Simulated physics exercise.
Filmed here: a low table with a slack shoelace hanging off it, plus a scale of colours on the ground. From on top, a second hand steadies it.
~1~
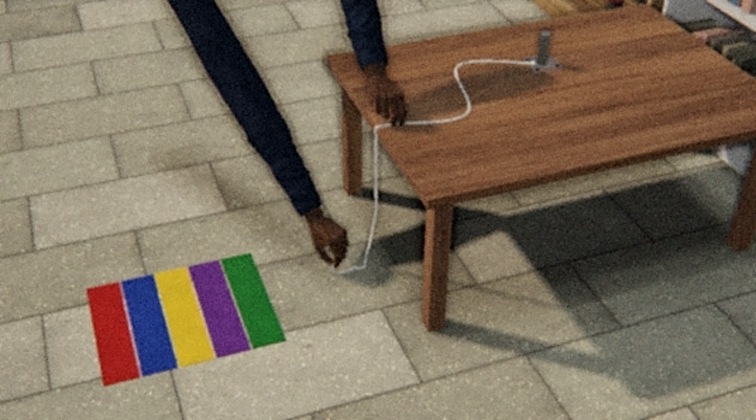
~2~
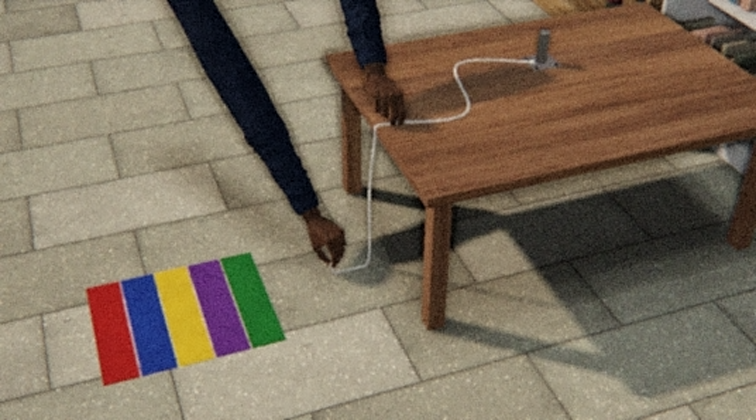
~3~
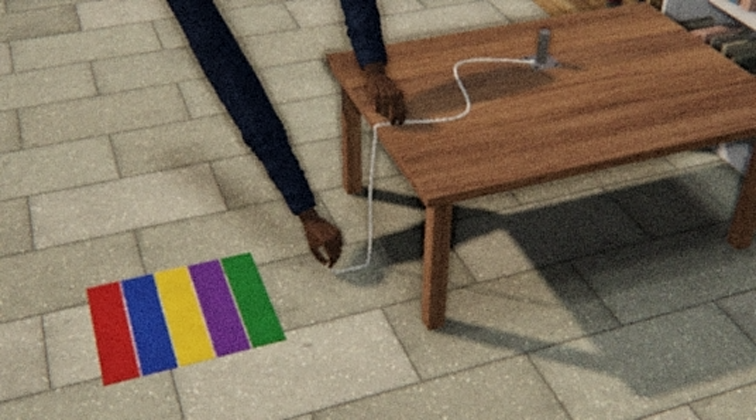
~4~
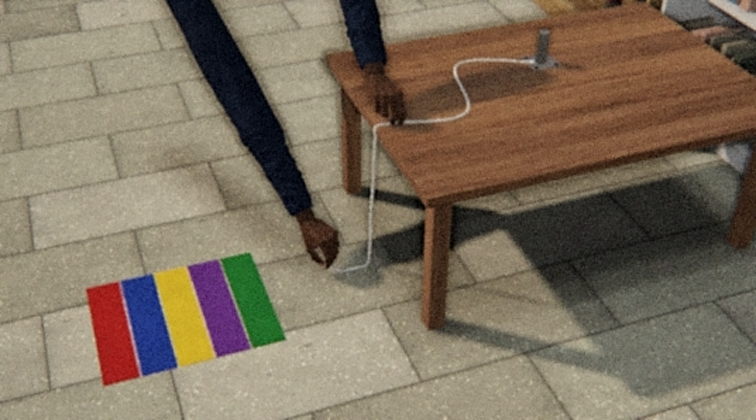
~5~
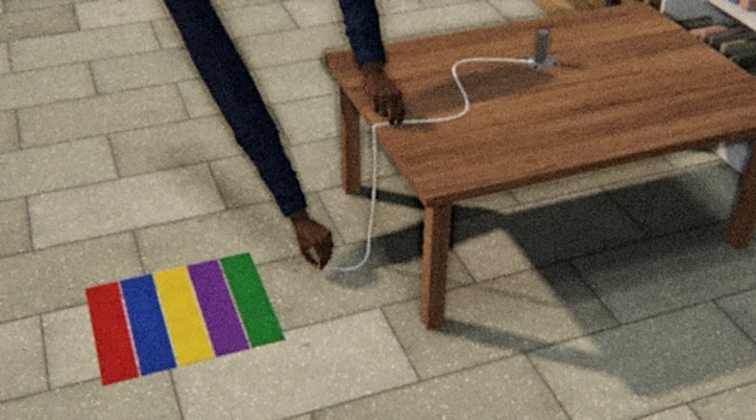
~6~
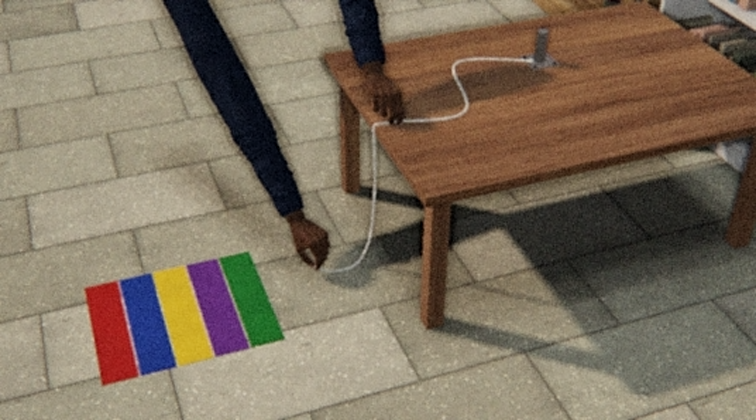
Hands holding a thin white cord draped over a low wooden table's edge, one drawing its lower end slightly left near coloured stripes.
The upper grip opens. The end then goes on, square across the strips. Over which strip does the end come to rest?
Over the blue strip.
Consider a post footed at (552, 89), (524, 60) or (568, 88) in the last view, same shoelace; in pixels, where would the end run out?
Try by try, around (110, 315), (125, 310) and (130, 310).
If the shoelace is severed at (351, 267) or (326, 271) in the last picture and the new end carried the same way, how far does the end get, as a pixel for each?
One per try, the spots are (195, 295) and (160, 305).
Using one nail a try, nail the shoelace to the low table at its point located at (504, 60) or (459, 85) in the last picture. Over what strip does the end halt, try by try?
Try by try: Blue, then yellow.
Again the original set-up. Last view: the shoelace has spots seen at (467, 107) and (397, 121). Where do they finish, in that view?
First: (395, 108). Second: (330, 152).
A little later, end near (192, 295); over yellow.
Next, end near (159, 303); over blue.
When it is tight, end near (140, 307); over blue. It halts on the blue strip.
